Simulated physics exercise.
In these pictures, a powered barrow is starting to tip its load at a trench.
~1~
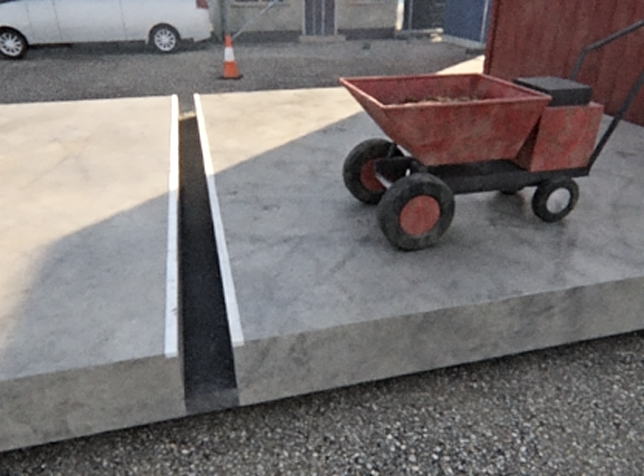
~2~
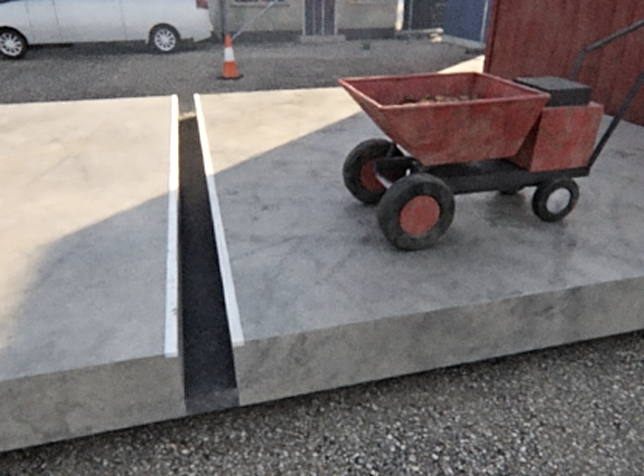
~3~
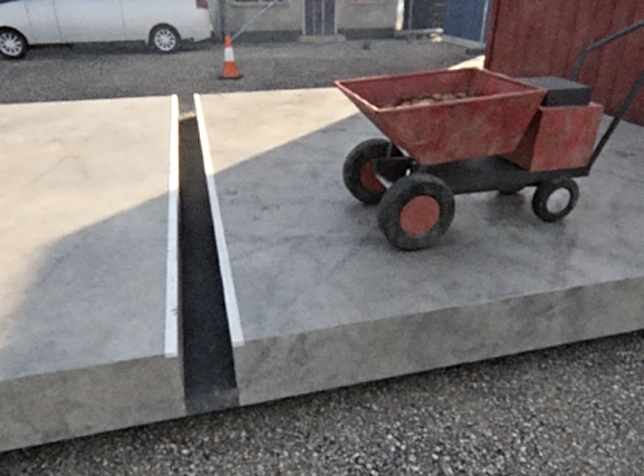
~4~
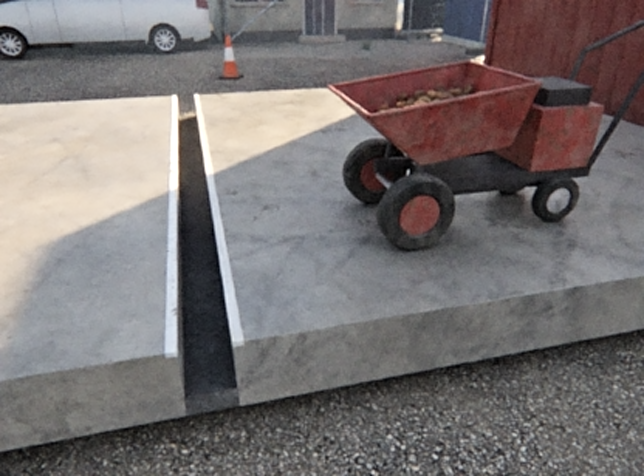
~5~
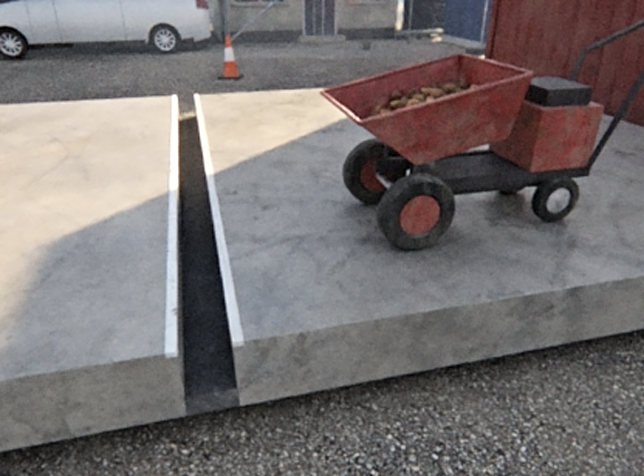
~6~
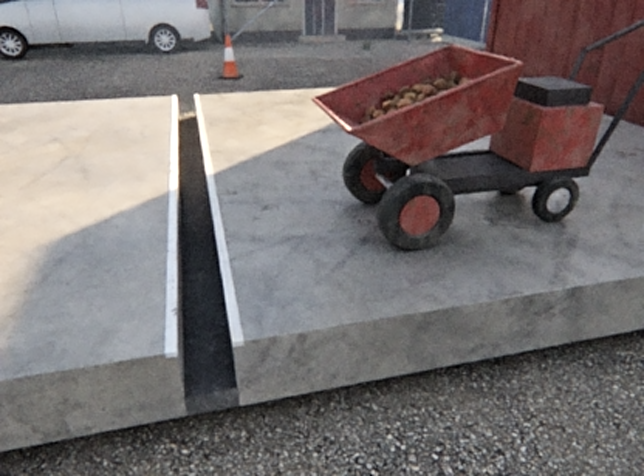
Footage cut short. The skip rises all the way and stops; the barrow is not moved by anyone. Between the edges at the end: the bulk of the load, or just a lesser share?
The trench is going to be left with below half the load.
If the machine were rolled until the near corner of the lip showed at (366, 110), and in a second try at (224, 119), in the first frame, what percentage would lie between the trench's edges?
40 and 0 percent, in that order.
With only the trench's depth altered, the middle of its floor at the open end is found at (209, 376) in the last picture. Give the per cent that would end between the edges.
About 30 per cent.
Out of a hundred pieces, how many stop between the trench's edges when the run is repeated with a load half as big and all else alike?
I'd say close to 10 per cent of it.
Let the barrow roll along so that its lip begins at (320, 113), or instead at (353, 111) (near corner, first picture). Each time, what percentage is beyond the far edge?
0 and 0 percent, in that order.
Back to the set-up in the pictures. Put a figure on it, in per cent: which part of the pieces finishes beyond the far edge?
I'd put it at around 0 percent.
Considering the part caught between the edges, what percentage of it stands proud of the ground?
Estimate: Around 0 %.
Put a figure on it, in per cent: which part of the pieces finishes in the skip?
I'd say around 15 per cent.
Soon after the last picture, skip tipped steeply; all in the skip.
A little later, skip tipped right over; most in the skip; a small part short of the trench; a stray few falling.
Later still, skip tipped right over; a small part in the skip; about two thirds short of the trench; about a quarter in or heaped over the trench; a stray few beyond it.
At rest, skip tipped right over; a small part in the skip; about two thirds short of the trench; about a quarter in or heaped over the trench; a stray few beyond it.
